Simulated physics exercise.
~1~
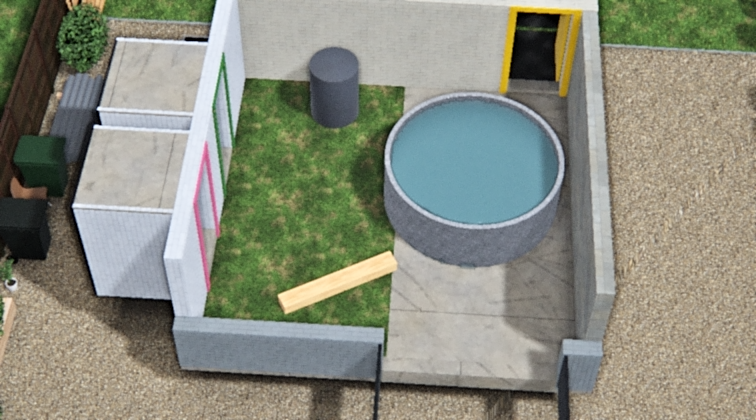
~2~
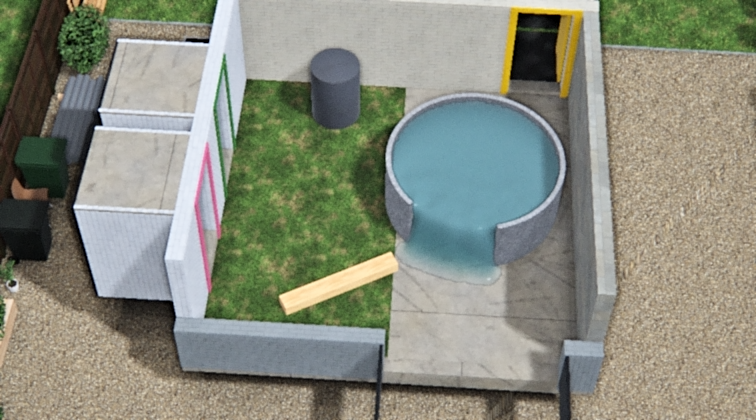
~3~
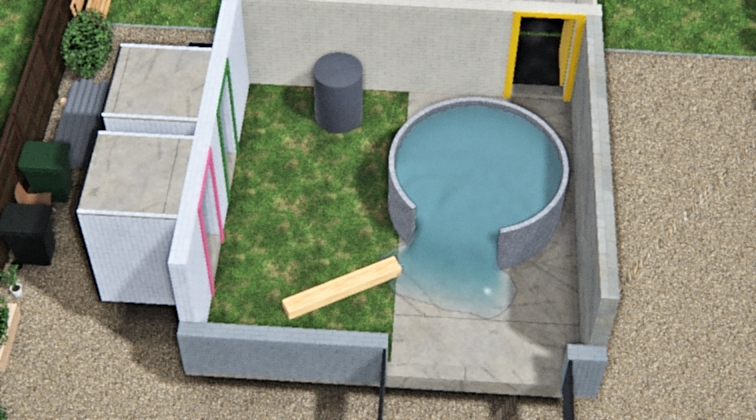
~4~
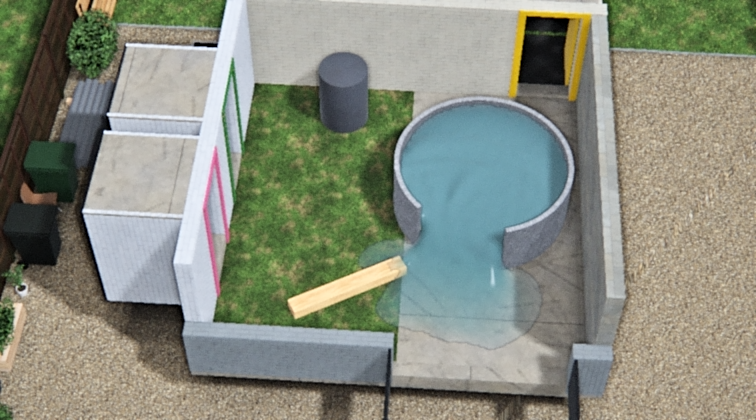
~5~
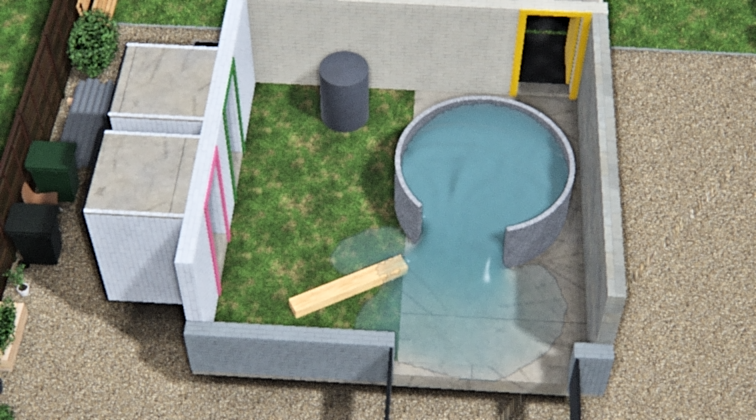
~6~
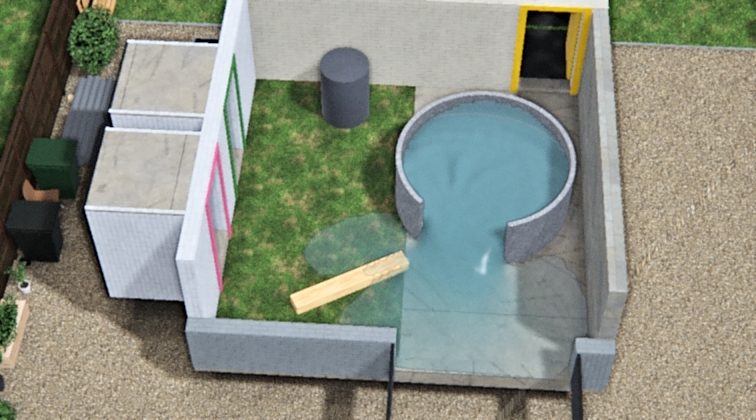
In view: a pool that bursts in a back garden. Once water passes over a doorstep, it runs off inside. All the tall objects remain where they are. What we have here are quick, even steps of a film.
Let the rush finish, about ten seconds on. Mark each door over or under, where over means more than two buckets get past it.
Green door - under; pink door - under; yellow door - under.
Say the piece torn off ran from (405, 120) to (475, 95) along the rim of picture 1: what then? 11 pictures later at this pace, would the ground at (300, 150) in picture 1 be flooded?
Soaked.
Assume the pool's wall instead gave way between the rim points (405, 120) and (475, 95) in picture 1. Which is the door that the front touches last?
That would be the one in pink.
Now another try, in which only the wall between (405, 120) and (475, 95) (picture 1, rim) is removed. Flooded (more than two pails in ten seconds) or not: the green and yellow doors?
Well, green gets past it and yellow gets past it.
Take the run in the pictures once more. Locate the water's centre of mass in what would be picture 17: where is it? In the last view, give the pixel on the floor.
Somewhere near (447, 233).
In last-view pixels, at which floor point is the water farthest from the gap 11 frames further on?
About (212, 345).
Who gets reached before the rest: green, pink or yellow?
Answer: The pink-painted one.
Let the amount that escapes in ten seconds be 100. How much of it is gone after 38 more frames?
Approximately 80 in a hundred, I think.
A moment on, water covers 40 % of the floor; the green door not reached, the pink door not reached, the yellow door not reached.
Next, water covers 50 % of the floor; the green door not reached, the pink door not reached, the yellow door not reached.
Then, water covers 60 % of the floor; the green door wet at the sill, nothing in, the pink door wet at the sill, nothing in, the yellow door not reached.
Later, water covers 80 % of the floor; the green door wet at the sill, nothing in, the pink door wet at the sill, nothing in, the yellow door not reached.
In the end, water covers 95 % of the floor; the green door under two buckets in, the pink door wet at the sill, nothing in, the yellow door wet at the sill, nothing in.
